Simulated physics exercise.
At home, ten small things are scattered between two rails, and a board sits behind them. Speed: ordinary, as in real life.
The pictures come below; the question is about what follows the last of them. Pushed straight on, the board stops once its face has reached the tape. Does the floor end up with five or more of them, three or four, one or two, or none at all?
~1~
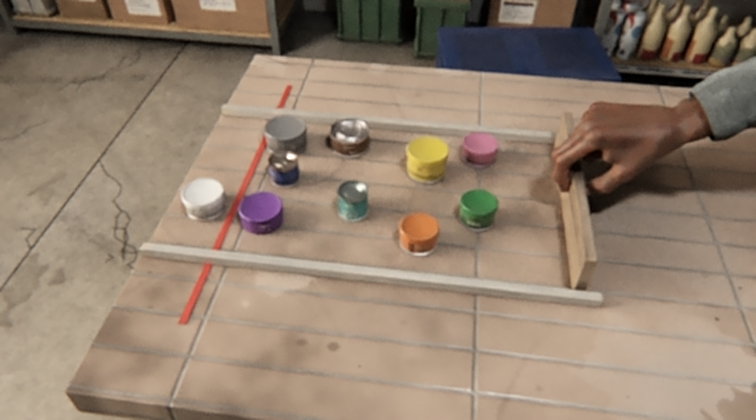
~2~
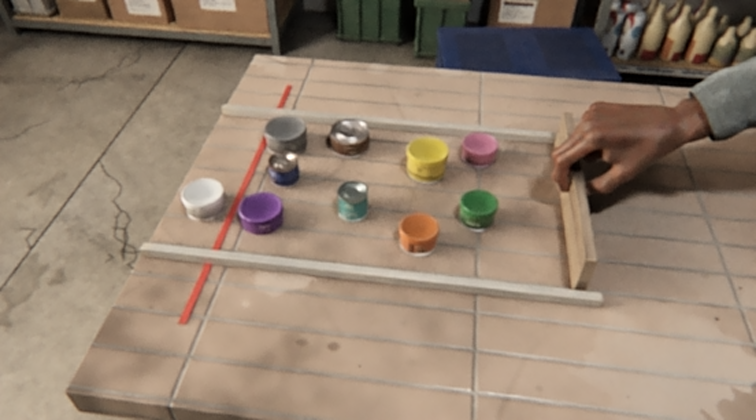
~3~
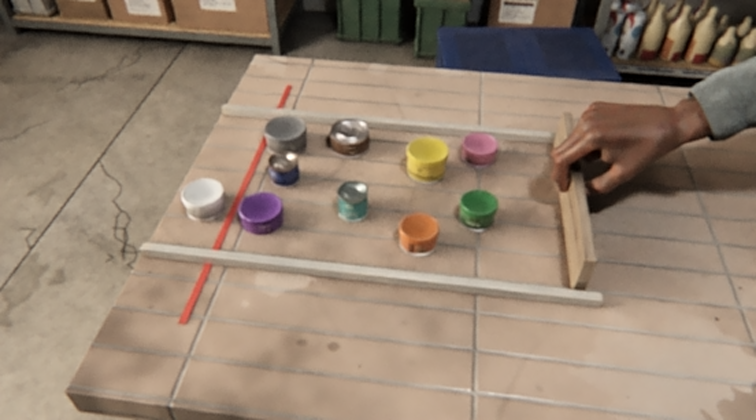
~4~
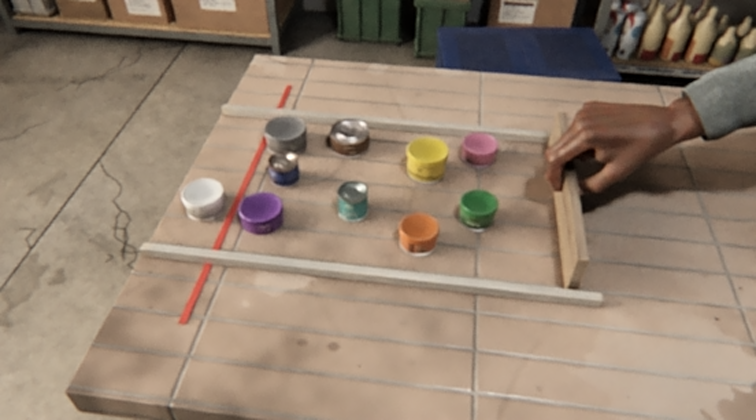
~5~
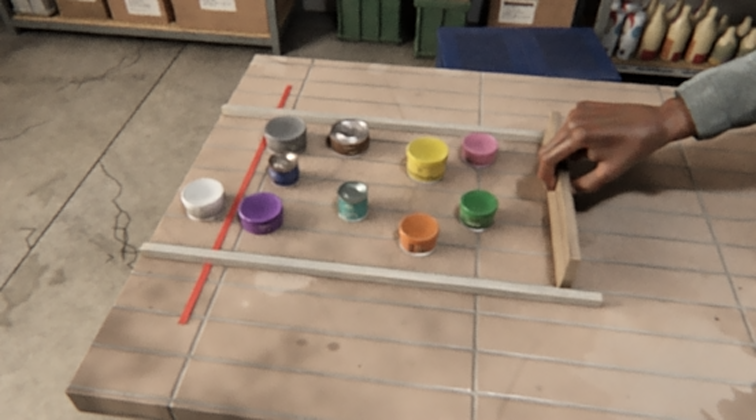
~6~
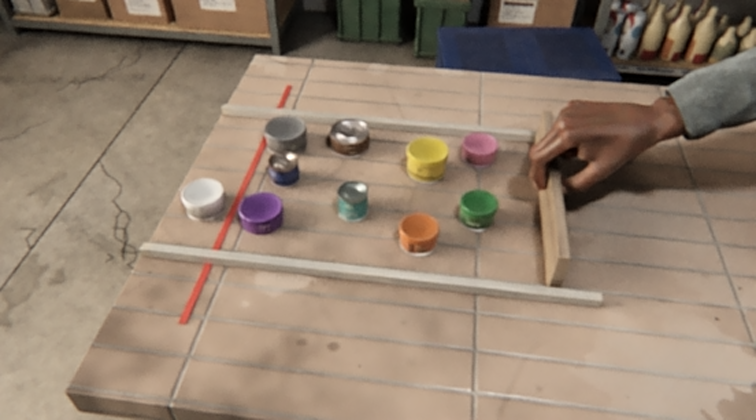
The floor ends up with one or two.
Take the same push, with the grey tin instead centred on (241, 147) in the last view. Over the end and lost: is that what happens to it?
From that start, the object then is safe.
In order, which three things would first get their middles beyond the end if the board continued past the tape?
They are the grey tin, then the white pot, then the brown tin.
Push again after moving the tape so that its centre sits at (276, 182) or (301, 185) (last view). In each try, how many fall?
It would be 0 and 0.
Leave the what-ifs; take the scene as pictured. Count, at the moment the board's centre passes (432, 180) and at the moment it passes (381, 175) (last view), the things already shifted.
The count is 4 at the first point and 6 at the second.
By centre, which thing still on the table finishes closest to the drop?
The brown tin.
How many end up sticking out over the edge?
I make it 2.
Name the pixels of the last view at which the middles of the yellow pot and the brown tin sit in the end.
(237, 145) and (217, 122), approximately.
Soon after, none off yet; white pot at rest near (205, 200); grey tin at rest near (286, 136); purple tub at rest near (262, 213).
At rest, the number that fall off is one or two; fallen, grey tin and white pot.
